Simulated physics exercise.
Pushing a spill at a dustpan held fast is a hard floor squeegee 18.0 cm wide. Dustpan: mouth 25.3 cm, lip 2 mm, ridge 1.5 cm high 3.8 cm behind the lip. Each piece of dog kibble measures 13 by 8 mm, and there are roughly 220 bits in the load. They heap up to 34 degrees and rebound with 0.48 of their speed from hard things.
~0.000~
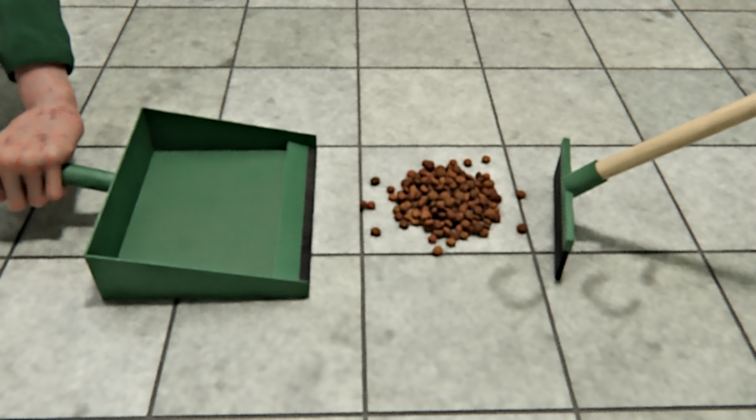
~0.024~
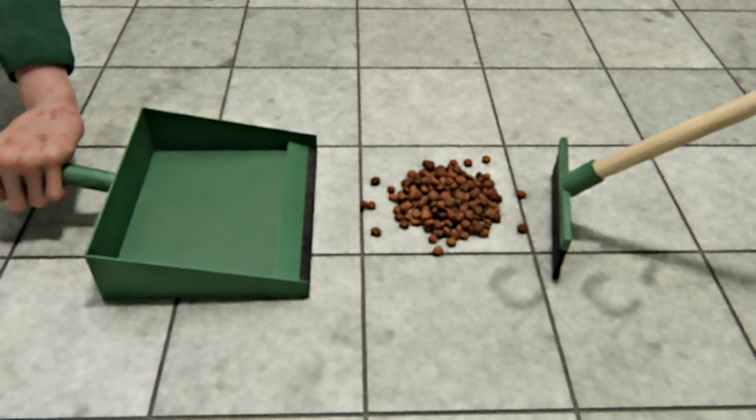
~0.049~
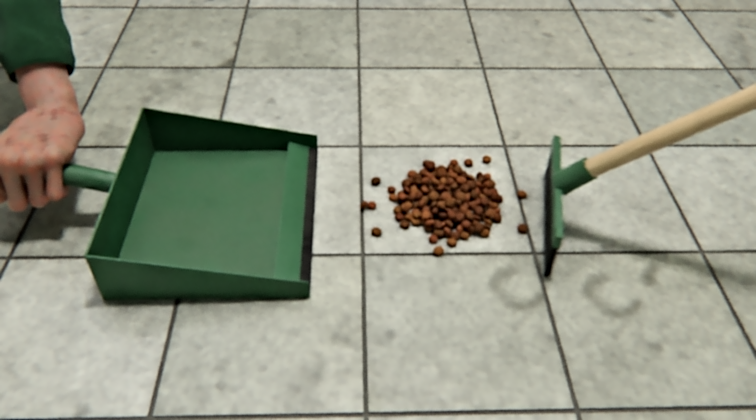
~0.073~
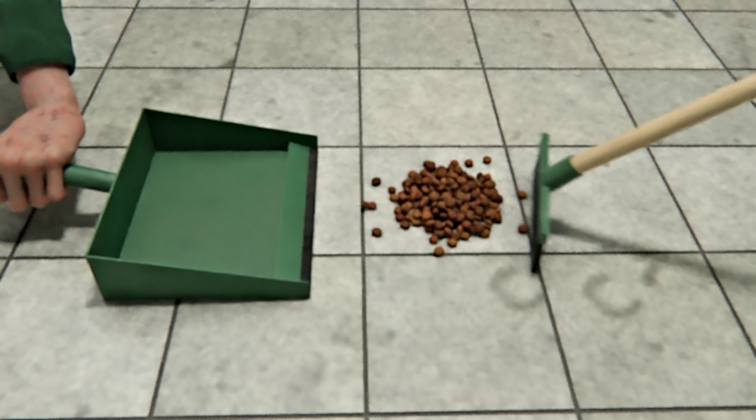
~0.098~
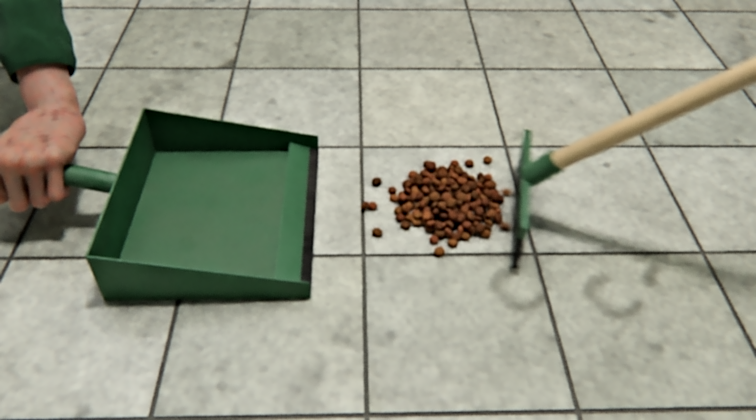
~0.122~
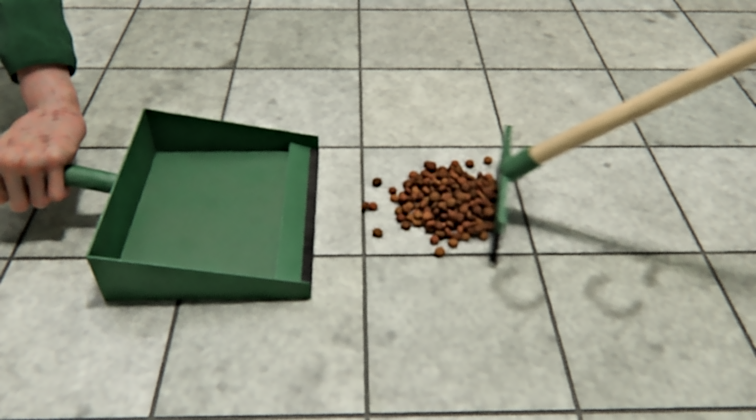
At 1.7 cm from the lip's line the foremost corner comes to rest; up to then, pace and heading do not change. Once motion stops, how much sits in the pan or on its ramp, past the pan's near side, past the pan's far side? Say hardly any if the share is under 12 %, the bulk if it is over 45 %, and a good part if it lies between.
Pan: A medium share. Near side: A low share. Far side: A medium share.
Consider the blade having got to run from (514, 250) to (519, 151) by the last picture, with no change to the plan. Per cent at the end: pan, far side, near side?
Split: Pan = 25, far = 5, near = 0.
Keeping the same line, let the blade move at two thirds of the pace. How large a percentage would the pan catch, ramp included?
I'd put it at close to 30 per cent.
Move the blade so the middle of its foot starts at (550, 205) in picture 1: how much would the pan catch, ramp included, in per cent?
It would come to about 30 in a hundred.
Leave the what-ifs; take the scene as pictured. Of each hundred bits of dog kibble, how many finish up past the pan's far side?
Something like 25 percent.
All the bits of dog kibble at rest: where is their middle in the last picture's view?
I'd say roughly (316, 167).
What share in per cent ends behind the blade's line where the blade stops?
Around 10 in a hundred.
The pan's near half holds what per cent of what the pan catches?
Some 20 per cent.
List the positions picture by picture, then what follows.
The first picture shows blade from (568, 245) to (565, 147), moved 0.0 cm, 0 of the pieces shifted so far; middle of the pieces at (449, 194); pan at (206, 215).
The second picture shows blade from (566, 244) to (562, 146), moved 0.3 cm, 0 of the pieces shifted so far; middle of the pieces at (449, 194).
The third picture shows blade from (557, 242) to (555, 145), moved 1.3 cm, 0 of the pieces shifted so far; middle of the pieces at (450, 195).
The fourth picture shows blade from (543, 239) to (544, 142), moved 2.8 cm, 0 of the pieces shifted so far; middle of the pieces at (450, 195).
The fifth picture shows blade from (523, 234) to (526, 138), moved 5.1 cm, 2 of the pieces shifted so far; middle of the pieces at (451, 195).
The sixth picture shows blade from (501, 228) to (507, 134), moved 7.6 cm, 25 of the pieces shifted so far; middle of the pieces at (446, 196); pan at (208, 217). Its pace works out near 1.05 m/s, heading 22 degrees away from the viewer's side.
Then, at 0.23 s, middle of the blade 12 cm from the lip; 0 % over the lip, far side 5 %, near side 0 %.
Then, at 0.31 s, middle of the blade 5 cm from the lip; 5 % over the lip, far side 15 %, near side 0 %.
After 0.52 s, middle of the blade 4 cm from the lip; 35 % over the lip, far side 25 %, near side 0 %.
At rest (1.2 s), pan 35 %, near side 0 %, far side 25 %, in front of the lip or behind the blade 40 %.
